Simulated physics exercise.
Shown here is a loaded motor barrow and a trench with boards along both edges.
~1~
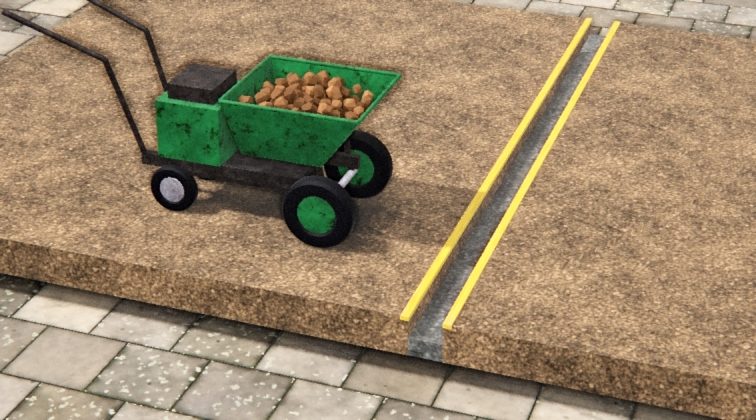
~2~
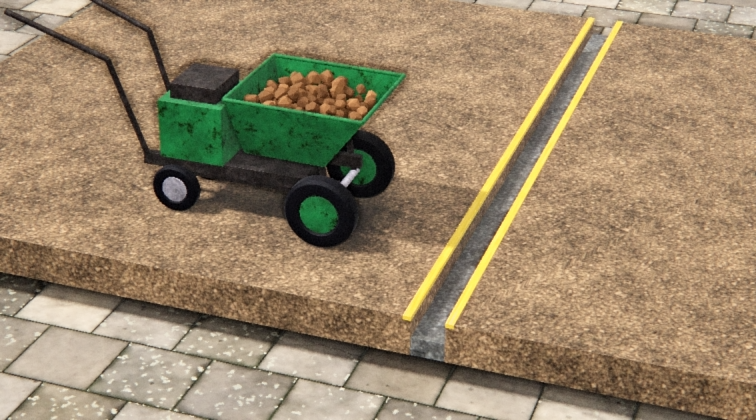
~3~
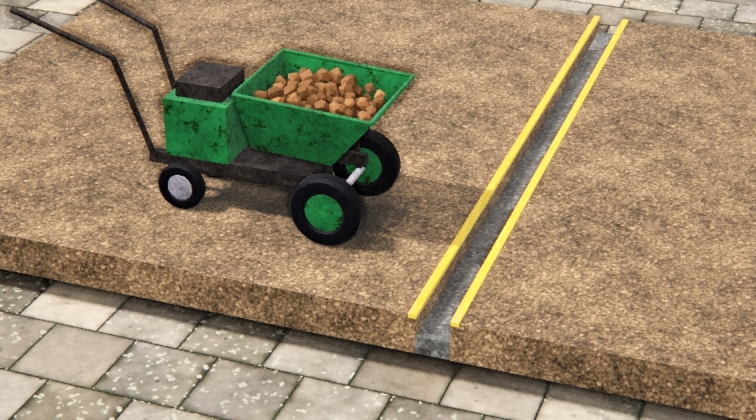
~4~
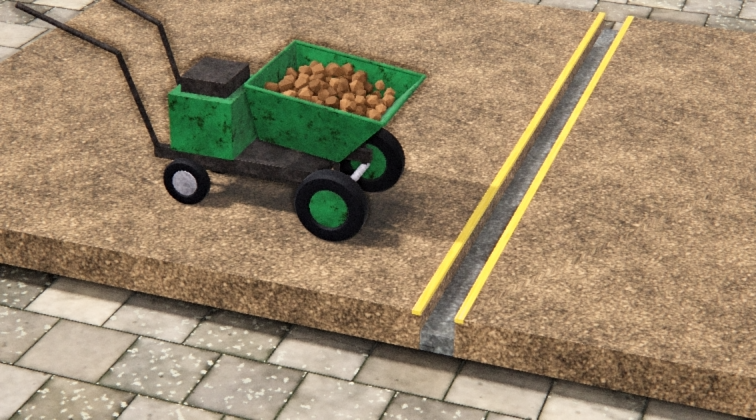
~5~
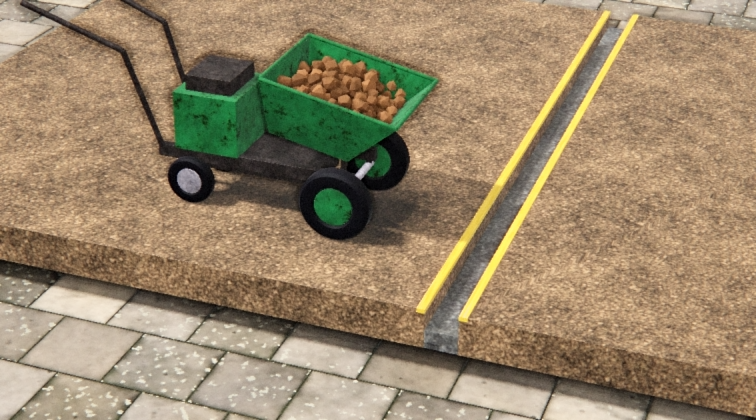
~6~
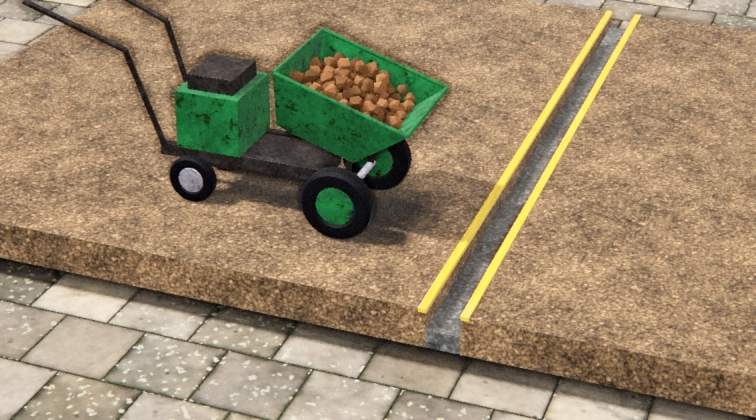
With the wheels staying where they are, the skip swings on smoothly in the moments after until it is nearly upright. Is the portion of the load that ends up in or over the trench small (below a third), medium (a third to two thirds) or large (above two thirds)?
Medium.
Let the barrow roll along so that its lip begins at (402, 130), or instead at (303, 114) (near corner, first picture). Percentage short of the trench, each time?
In order: About 0 % and 50 %.
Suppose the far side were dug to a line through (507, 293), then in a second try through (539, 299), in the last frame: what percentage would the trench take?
First some 70, then 80 per cent.
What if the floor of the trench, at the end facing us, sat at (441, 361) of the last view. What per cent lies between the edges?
Estimated share: Approx. 70 %.
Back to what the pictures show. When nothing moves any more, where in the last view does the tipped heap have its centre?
Centre at rest, last view: Approx. (491, 231).
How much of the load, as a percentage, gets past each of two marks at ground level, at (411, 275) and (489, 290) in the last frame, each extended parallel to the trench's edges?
Around 70 per cent for the first, around 10 per cent for the second.
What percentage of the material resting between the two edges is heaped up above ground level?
Around 45 in a hundred.
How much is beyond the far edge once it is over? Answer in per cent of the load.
Roughly 15 per cent of the load.
Just after the last frame, skip tipped steeply; every one in the skip.
A moment on, skip tipped steeply; the larger part in the skip; just a few short of the trench; about a tenth in or heaped over the trench; just a few beyond it; just a few falling.
Further on, skip tipped right over; roughly a third in the skip; about a tenth short of the trench; roughly half in or heaped over the trench; about a tenth beyond it.
When it is over, skip tipped right over; roughly a quarter in the skip; about a tenth short of the trench; roughly half in or heaped over the trench; about a tenth beyond it.
